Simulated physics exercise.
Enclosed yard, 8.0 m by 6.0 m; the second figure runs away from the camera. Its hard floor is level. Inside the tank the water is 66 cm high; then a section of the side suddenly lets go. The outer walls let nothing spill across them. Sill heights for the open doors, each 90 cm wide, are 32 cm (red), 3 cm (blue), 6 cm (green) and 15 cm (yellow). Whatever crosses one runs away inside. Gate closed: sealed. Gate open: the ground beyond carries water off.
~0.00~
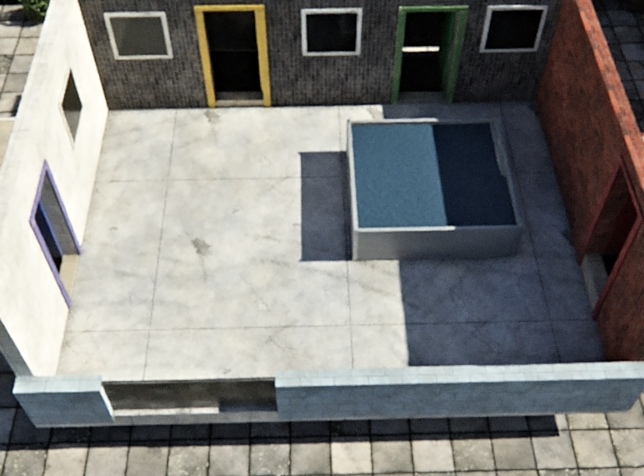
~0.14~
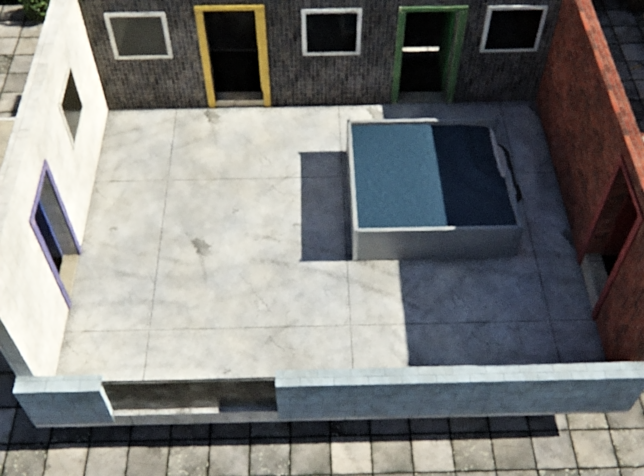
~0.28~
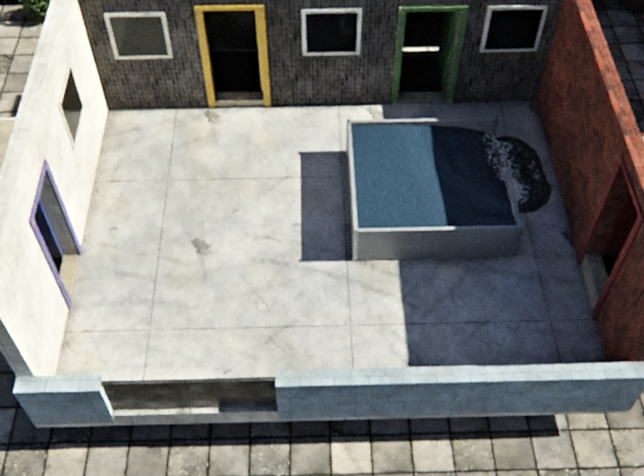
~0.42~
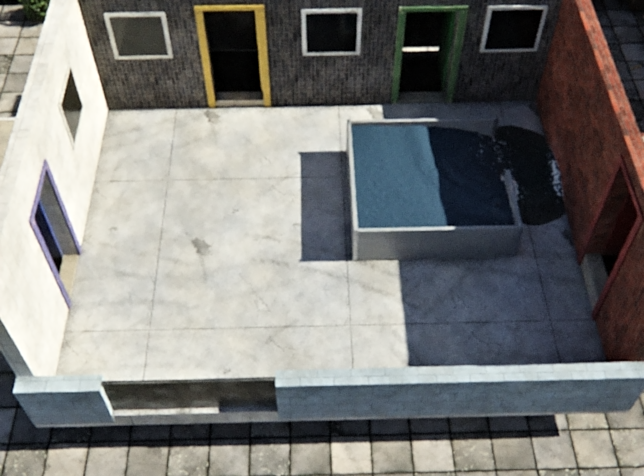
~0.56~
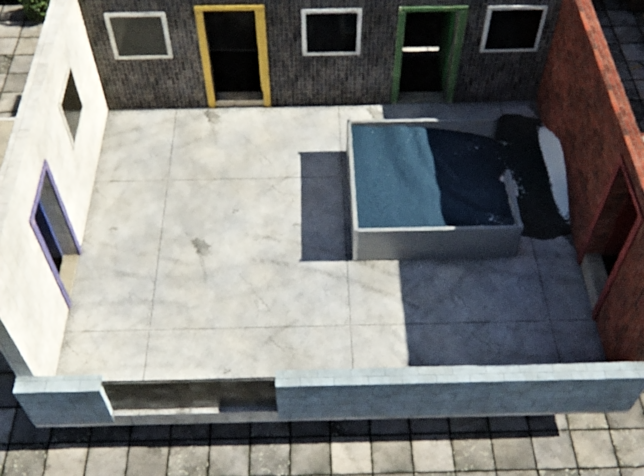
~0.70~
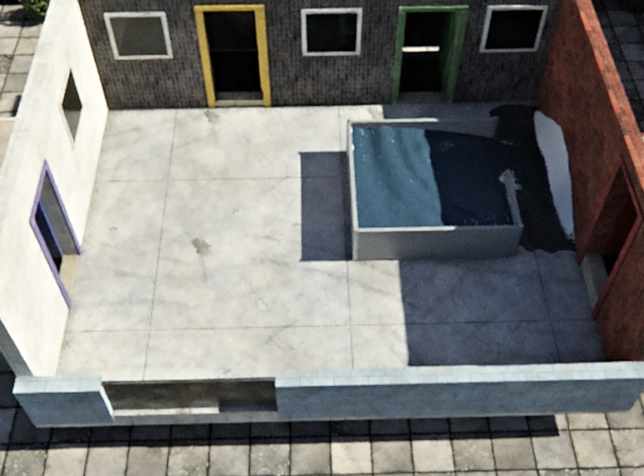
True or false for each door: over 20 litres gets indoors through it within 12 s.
Red door - false, blue door - true, green door - true, yellow door - false.
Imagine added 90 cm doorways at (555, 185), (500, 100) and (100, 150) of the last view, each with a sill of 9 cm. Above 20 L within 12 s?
The first one exceeds it, the second one exceeds it, and the third one doesn't reach it.
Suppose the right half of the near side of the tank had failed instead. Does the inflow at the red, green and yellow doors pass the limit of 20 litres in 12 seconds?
Red short, green short, yellow short.
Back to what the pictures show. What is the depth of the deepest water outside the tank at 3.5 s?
Around 36 centimetres deep.
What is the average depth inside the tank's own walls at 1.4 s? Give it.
Depth, averaged: Around 50 centimetres.
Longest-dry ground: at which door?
The blue door.
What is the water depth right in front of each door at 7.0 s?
In centimetres - red: 5, blue: 5, green: 8, yellow: 8.
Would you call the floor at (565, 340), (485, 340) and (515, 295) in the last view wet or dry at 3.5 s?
Listed in sequence, the spots are drenched, drenched and drenched.
After 1.4 s water covers 10 % of the floor and is deepest (66 cm) near (537, 107); red door 6 cm at the sill, 0 L in, blue door not reached, green door not reached, yellow door not reached.
After 2.2 s water covers 25 % of the floor and is deepest (55 cm) near (537, 107); red door 8 cm at the sill, 0 L in, blue door not reached, green door 9 cm at the sill, 0 L in, yellow door not reached.
After 3.5 s water covers 45 % of the floor and is deepest (36 cm) near (538, 114); red door 7 cm at the sill, 0 L in, blue door not reached, green door 10 cm at the sill, 8 L in, yellow door 3 cm at the sill, 0 L in.
After 7.0 s water covers 95 % of the floor and is deepest (19 cm) near (542, 164); red door 5 cm at the sill, 0 L in, blue door 5 cm at the sill, 2 L in, green door 8 cm at the sill, 31 L in, yellow door 8 cm at the sill, 0 L in.
After 12.0 s water covers 100 % of the floor and is deepest (13 cm) near (224, 134); red door 5 cm at the sill, 0 L in, blue door 10 cm at the sill, 58 L in, green door 5 cm at the sill, 35 L in, yellow door 6 cm at the sill, 0 L in.
